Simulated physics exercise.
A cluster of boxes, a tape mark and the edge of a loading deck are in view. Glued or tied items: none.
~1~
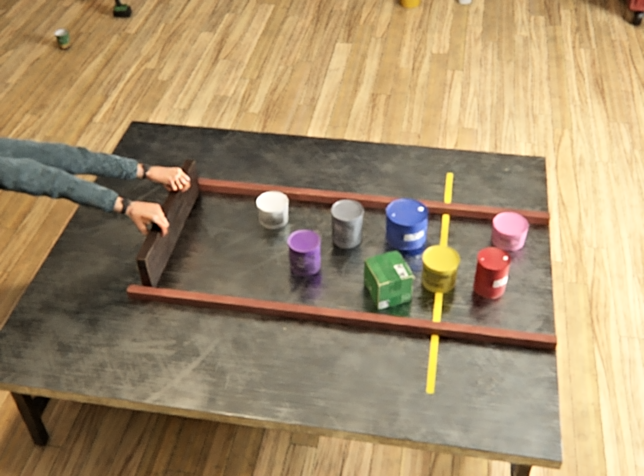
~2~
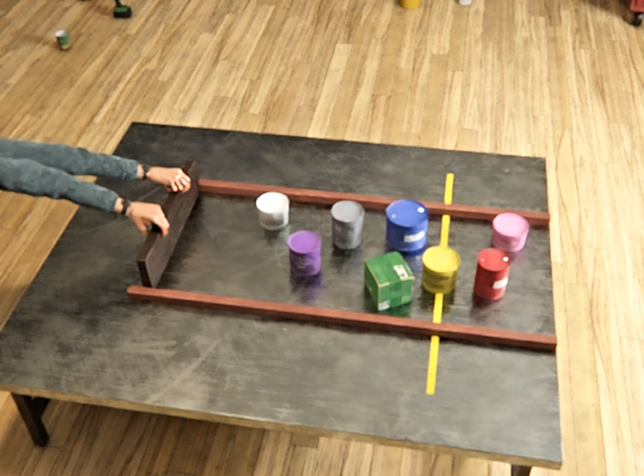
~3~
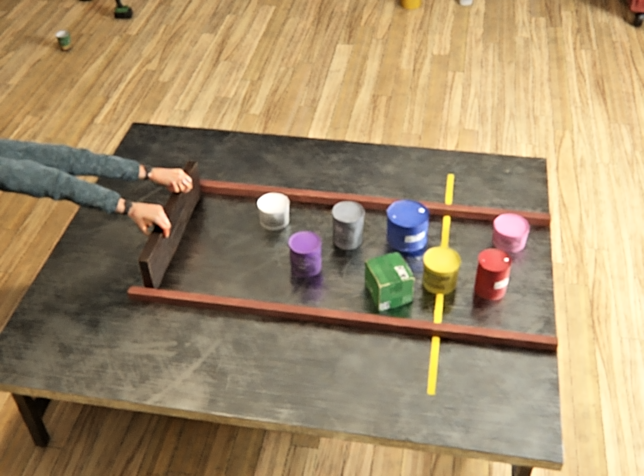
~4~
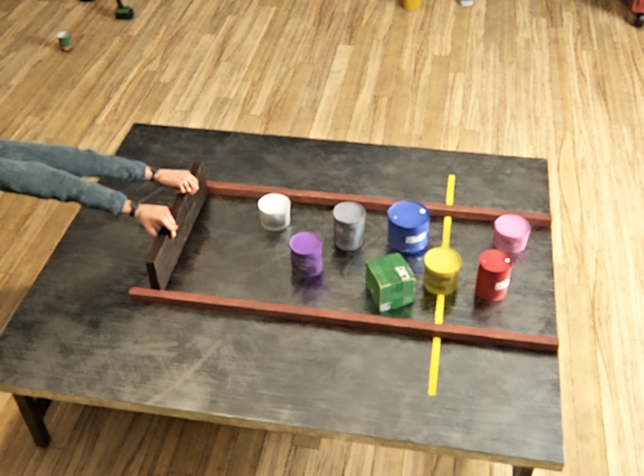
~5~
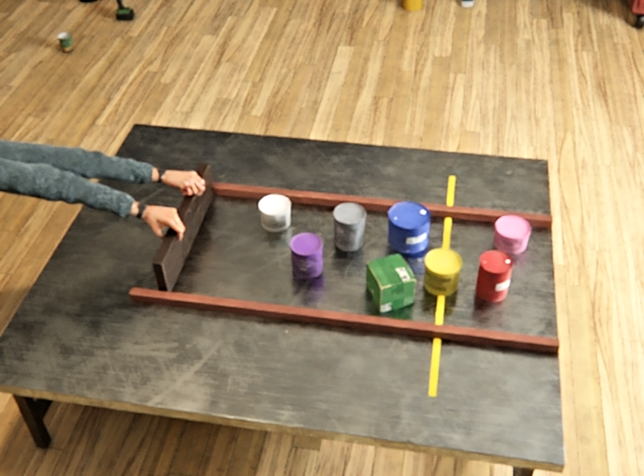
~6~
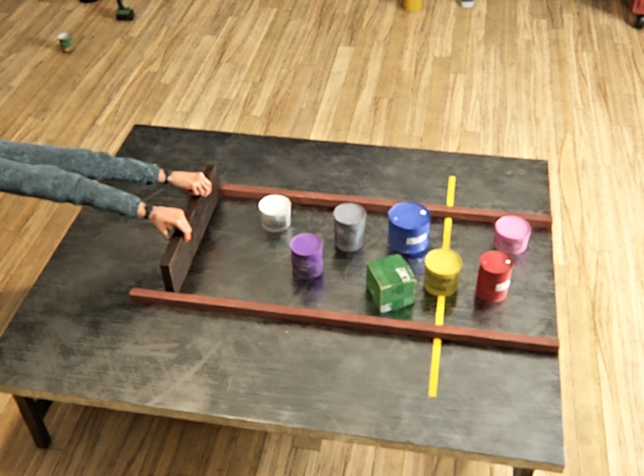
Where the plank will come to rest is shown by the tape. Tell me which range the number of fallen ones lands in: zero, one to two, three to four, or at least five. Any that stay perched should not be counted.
So the tally of ones that come down is nothing, really.
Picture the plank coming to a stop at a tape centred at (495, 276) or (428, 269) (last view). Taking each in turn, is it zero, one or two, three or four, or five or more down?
In order: Either one or two and none at all.
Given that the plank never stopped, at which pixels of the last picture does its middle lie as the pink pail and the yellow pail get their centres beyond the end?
Roughly (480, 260); for the second one, roughly (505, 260).
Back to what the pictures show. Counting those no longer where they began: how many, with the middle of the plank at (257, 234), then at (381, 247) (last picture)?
1 and 5.
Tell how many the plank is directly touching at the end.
Contact count: 4.
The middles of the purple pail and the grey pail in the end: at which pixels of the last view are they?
They come to rest around (460, 271) and (462, 247).
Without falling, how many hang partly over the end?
As for overhanging, the count is 0.
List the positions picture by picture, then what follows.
In the first picture, pink pail (509, 232); red canister (492, 273); yellow pail (440, 270); plank (171, 222); tape (442, 267).
In the second picture, red canister (492, 274); green parcel (388, 281).
In the third picture, yellow pail (441, 271); plank (173, 223).
In the fourth picture, pink pail (511, 234); white pail (275, 212).
In the fifth picture, red canister (494, 276); purple pail (307, 256).
In the sixth picture, pink pail (512, 236); red canister (494, 276); yellow pail (442, 273); plank (193, 227); tape (444, 271).
Soon after, none off yet; pink pail at rest near (512, 236); red canister at rest near (494, 276); yellow pail at rest near (442, 273).
After that, none off yet; pink pail at rest near (512, 236); red canister at rest near (494, 276); yellow pail at rest near (443, 273).
In the end, the number that fall off is zero.
